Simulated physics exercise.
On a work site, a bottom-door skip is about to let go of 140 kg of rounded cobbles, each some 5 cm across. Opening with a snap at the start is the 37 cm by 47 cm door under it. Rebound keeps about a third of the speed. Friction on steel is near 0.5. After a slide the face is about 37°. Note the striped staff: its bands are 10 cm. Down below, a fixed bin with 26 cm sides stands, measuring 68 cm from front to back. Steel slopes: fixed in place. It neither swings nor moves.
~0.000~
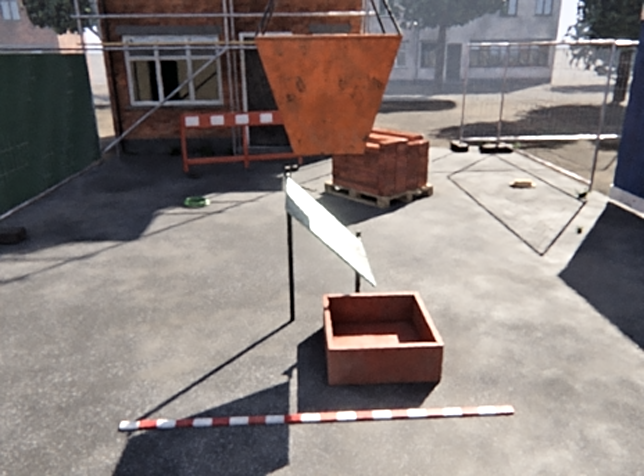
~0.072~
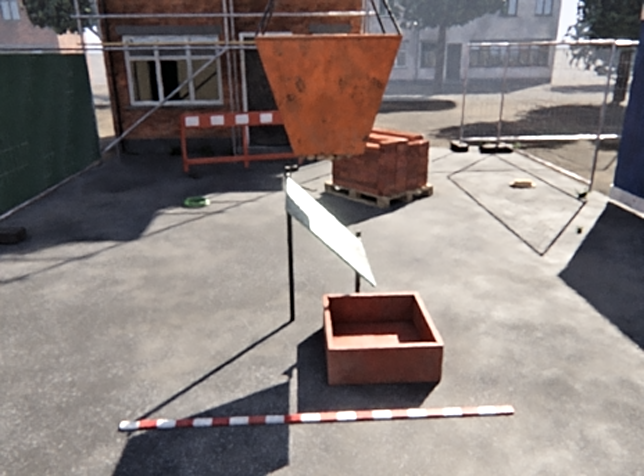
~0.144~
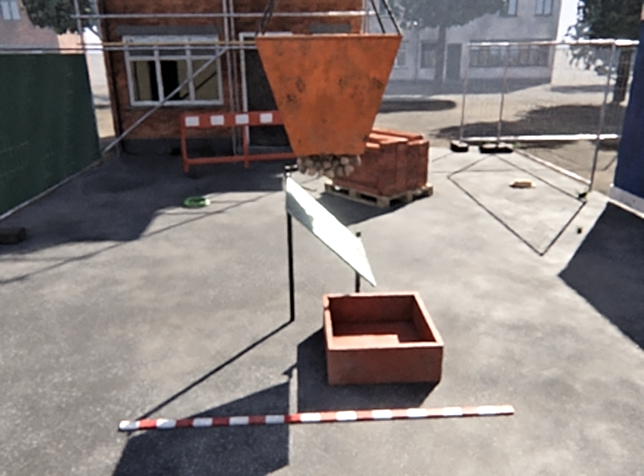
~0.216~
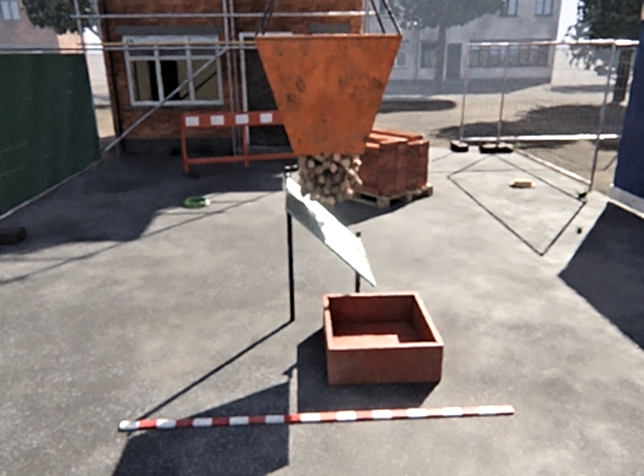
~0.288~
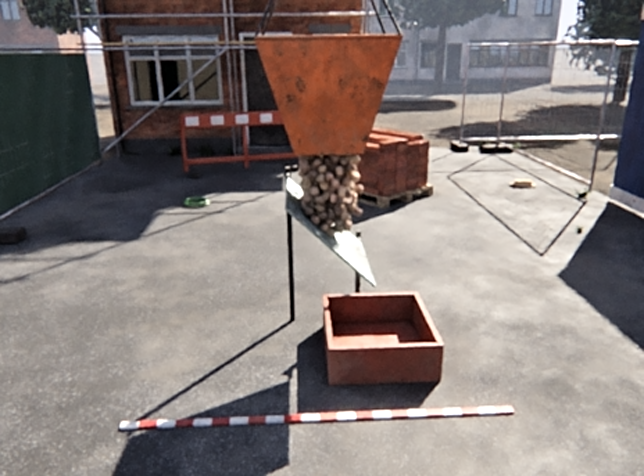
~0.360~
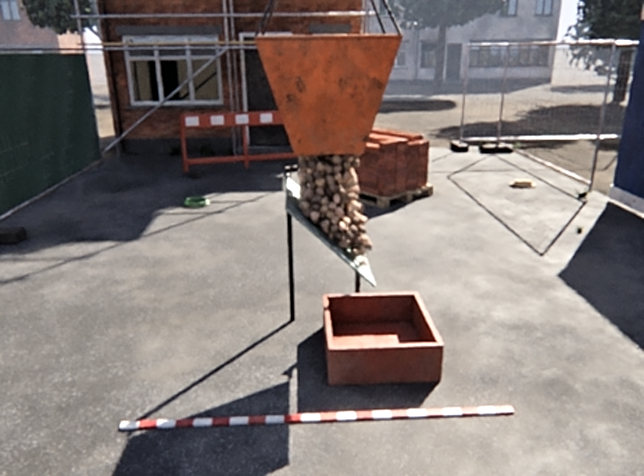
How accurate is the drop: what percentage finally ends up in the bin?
46 %.
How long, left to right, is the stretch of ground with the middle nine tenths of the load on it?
I'd say close to 140 cm, left to right.
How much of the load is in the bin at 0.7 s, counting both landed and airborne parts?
I'd put it near 45 per cent.
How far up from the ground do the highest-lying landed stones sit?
I'd put it at close to 28 cm off the ground.
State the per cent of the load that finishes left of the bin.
I'd say close to 0 per cent.
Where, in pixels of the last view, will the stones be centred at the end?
Pixel position of the middle approx (419, 347).
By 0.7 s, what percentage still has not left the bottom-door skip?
Near 0 % is still in there.
After 0.7 s, 0 % in the bottom-door skip, 28 % on the steel, 0 % falling or lying left of the bin, 44 % falling or lying in the bin, 28 % falling or lying beside or right of the bin; the stones farthest right are at (479, 341).
After 1.1 s, 0 % in the bottom-door skip, 47 % falling or lying in the bin, 53 % falling or lying beside or right of the bin; the stones farthest right are at (584, 347).
After 1.7 s, 0 % in the bottom-door skip, 46 % falling or lying in the bin, 54 % falling or lying beside or right of the bin.
After 2.6 s, 0 % in the bottom-door skip, 46 % falling or lying in the bin, 54 % falling or lying beside or right of the bin.
After 4.5 s, 0 % in the bottom-door skip, 46 % in the bin, 54 % beside or right of the bin.
